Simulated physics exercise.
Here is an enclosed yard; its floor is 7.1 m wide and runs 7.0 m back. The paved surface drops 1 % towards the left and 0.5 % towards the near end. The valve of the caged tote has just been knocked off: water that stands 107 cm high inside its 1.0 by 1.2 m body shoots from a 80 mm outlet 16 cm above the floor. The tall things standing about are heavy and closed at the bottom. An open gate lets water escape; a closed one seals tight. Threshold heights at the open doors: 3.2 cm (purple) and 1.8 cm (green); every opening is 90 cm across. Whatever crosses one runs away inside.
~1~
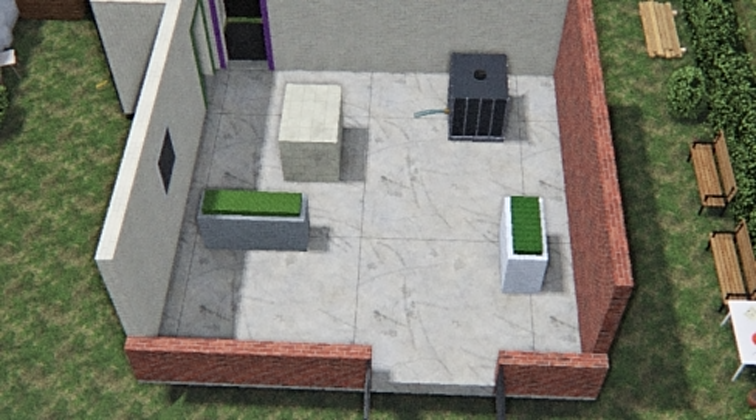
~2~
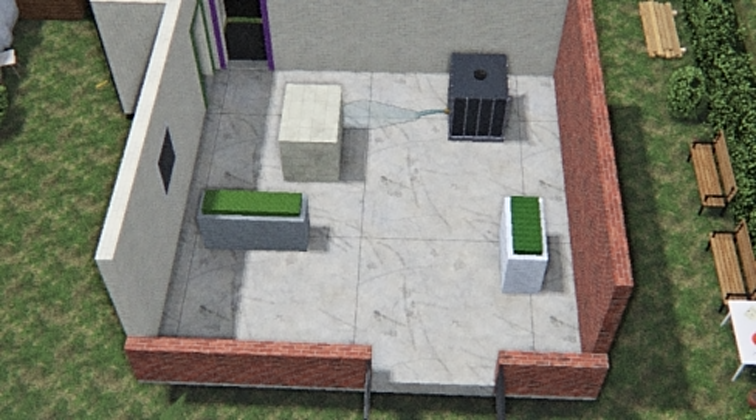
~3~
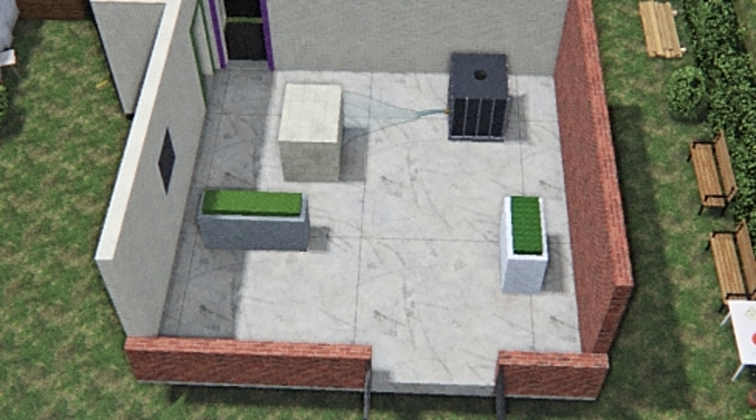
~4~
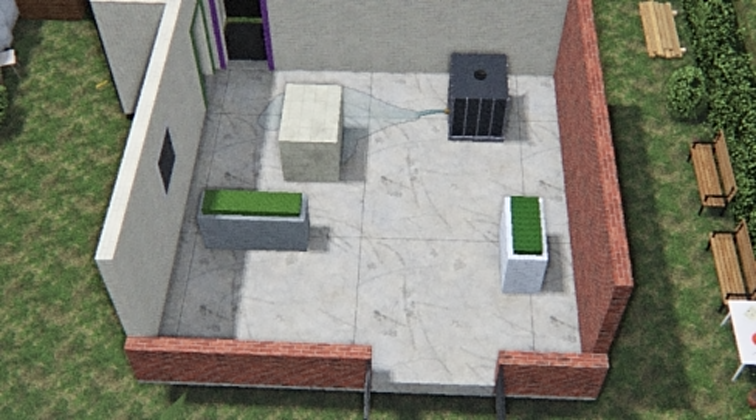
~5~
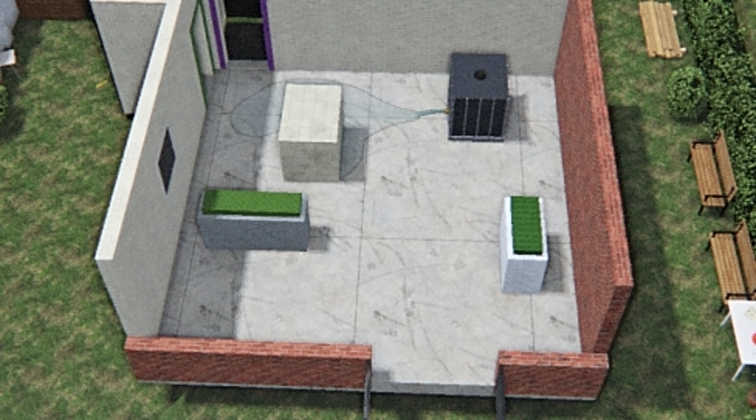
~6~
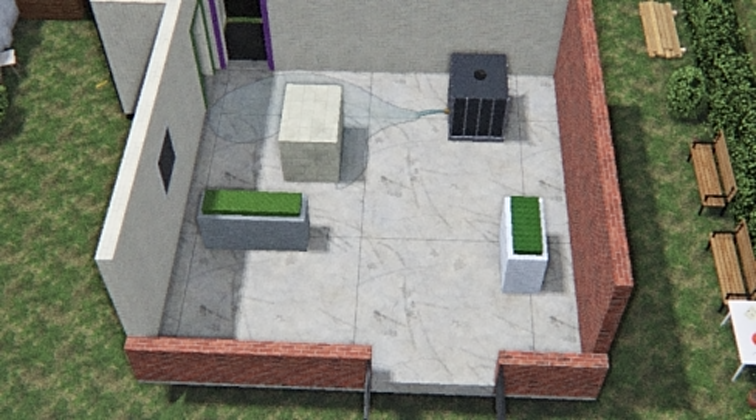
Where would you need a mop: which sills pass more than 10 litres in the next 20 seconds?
Within that time: At the purple door it stays under the limit; at the green door it passes the limit.
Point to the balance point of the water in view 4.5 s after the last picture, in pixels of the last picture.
Around (273, 120).
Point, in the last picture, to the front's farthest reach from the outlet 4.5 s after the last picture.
Near (184, 214).
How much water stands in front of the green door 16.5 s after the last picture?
About 3.5 cm.
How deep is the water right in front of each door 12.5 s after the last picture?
In cm: Purple 2.5, green 3.5.
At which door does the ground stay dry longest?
Last comes the purple one.
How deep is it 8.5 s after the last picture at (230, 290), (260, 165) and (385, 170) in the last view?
In that order: 0.0, 0.4 and 0.4 cm.
Then, 1.5 s after the last picture water covers 15 % of the floor and is deepest (3 cm) near (347, 132); purple door 0.51 cm at the sill, 0 L in, green door 2.6 cm at the sill, 0 L in.
Then, 4.5 s after the last picture water covers 20 % of the floor and is deepest (4 cm) near (208, 102); purple door 2.1 cm at the sill, 0 L in, green door 3.5 cm at the sill, 5 L in.
Then, 8.5 s after the last picture water covers 25 % of the floor and is deepest (4 cm) near (207, 109); purple door 2.4 cm at the sill, 0 L in, green door 3.6 cm at the sill, 16 L in.
Then, 12.5 s after the last picture water covers 35 % of the floor and is deepest (4 cm) near (206, 115); purple door 2.4 cm at the sill, 0 L in, green door 3.6 cm at the sill, 28 L in.
Then, 16.5 s after the last picture water covers 40 % of the floor and is deepest (4 cm) near (206, 115); purple door 2.4 cm at the sill, 0 L in, green door 3.5 cm at the sill, 40 L in.
